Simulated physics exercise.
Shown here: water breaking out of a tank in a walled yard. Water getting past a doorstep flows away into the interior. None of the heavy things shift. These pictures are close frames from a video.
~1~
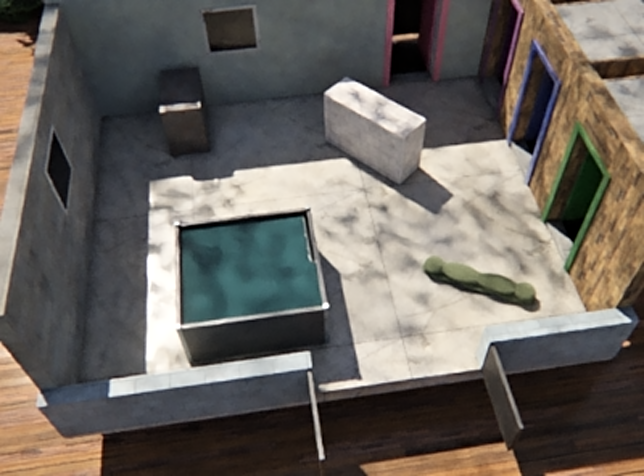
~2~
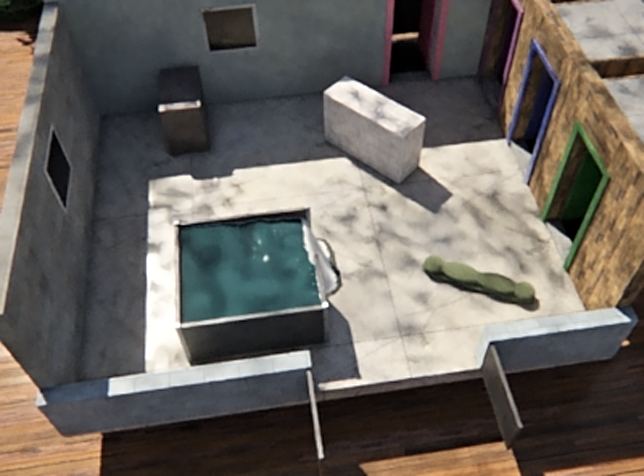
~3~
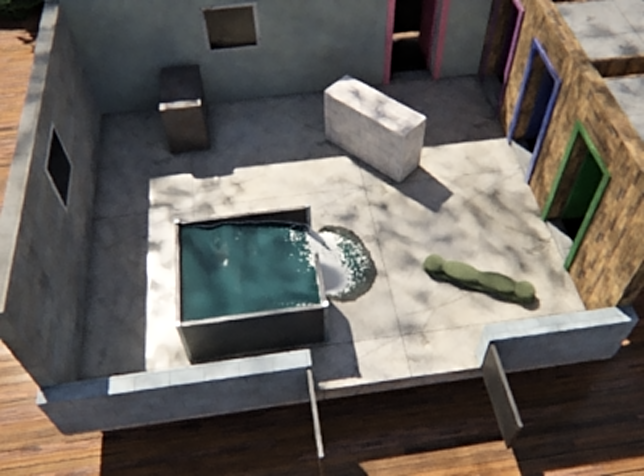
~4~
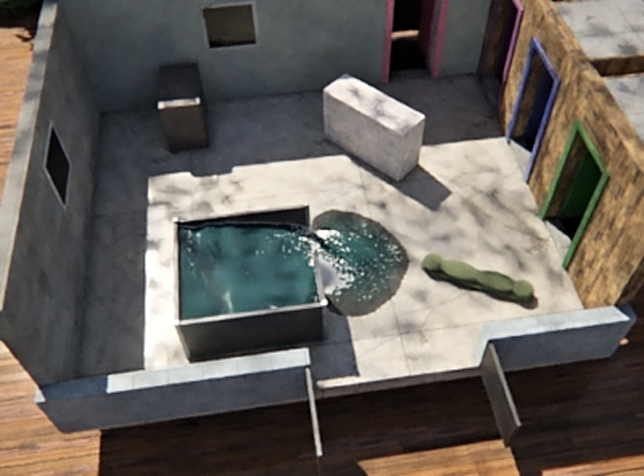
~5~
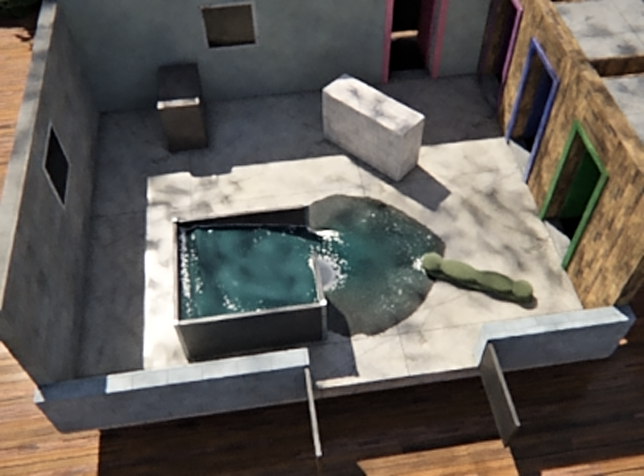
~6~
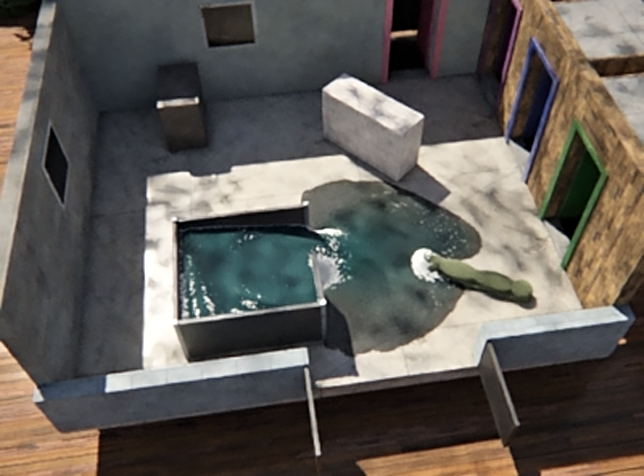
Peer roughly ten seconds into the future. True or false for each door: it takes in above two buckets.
The blue door, true; the green door, true; the purple door, false; the pink door, true.
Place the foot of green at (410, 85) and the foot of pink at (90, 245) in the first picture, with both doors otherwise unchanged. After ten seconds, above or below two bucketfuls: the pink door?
Pink: Falls short.
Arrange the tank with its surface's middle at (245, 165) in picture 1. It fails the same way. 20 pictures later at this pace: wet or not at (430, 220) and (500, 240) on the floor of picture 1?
Points in order: Inundated; inundated.
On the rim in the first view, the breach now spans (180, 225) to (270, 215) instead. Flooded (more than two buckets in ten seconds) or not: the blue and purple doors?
First blue is not flooded, then purple is not flooded.
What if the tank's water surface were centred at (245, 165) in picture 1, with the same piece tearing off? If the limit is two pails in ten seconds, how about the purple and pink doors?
I'd say the purple door stops short while the pink door stops short.
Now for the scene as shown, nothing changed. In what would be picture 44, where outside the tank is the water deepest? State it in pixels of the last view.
I'd mark about pixel (474, 85).
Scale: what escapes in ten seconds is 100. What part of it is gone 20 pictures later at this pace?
I'd put it at 45 per cent.
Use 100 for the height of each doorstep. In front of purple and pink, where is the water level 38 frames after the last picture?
I reckon it's around 60 and then 240 per cent.
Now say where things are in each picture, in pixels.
The first frame shows the water tank at (248, 267) is whole and still.
In the second frame, the front is at (331, 291), out from the gap at (311, 254).
In the third frame, water pours out at (312, 255) and has run to (370, 275).
In the fourth frame, the front is at (404, 260), out from the gap at (311, 255).
In the fifth frame, water pours out at (310, 255) and has run to (434, 238).
In the sixth frame, the front is at (473, 233), out from the gap at (310, 255).
A moment on, water covers 30 % of the floor; the blue door wet at the sill, nothing in, the green door under two buckets in, the purple door not reached, the pink door not reached.
Next, water covers 35 % of the floor; the blue door under two buckets in, the green door over two buckets in, the purple door wet at the sill, nothing in, the pink door not reached.
Then, water covers 45 % of the floor; the blue door over two buckets in, the green door far over two buckets in, the purple door wet at the sill, nothing in, the pink door under two buckets in.
Later, water covers 60 % of the floor; the blue door far over two buckets in, the green door far over two buckets in, the purple door wet at the sill, nothing in, the pink door over two buckets in.
In the end, water covers 80 % of the floor; the blue door far over two buckets in, the green door far over two buckets in, the purple door wet at the sill, nothing in, the pink door far over two buckets in.
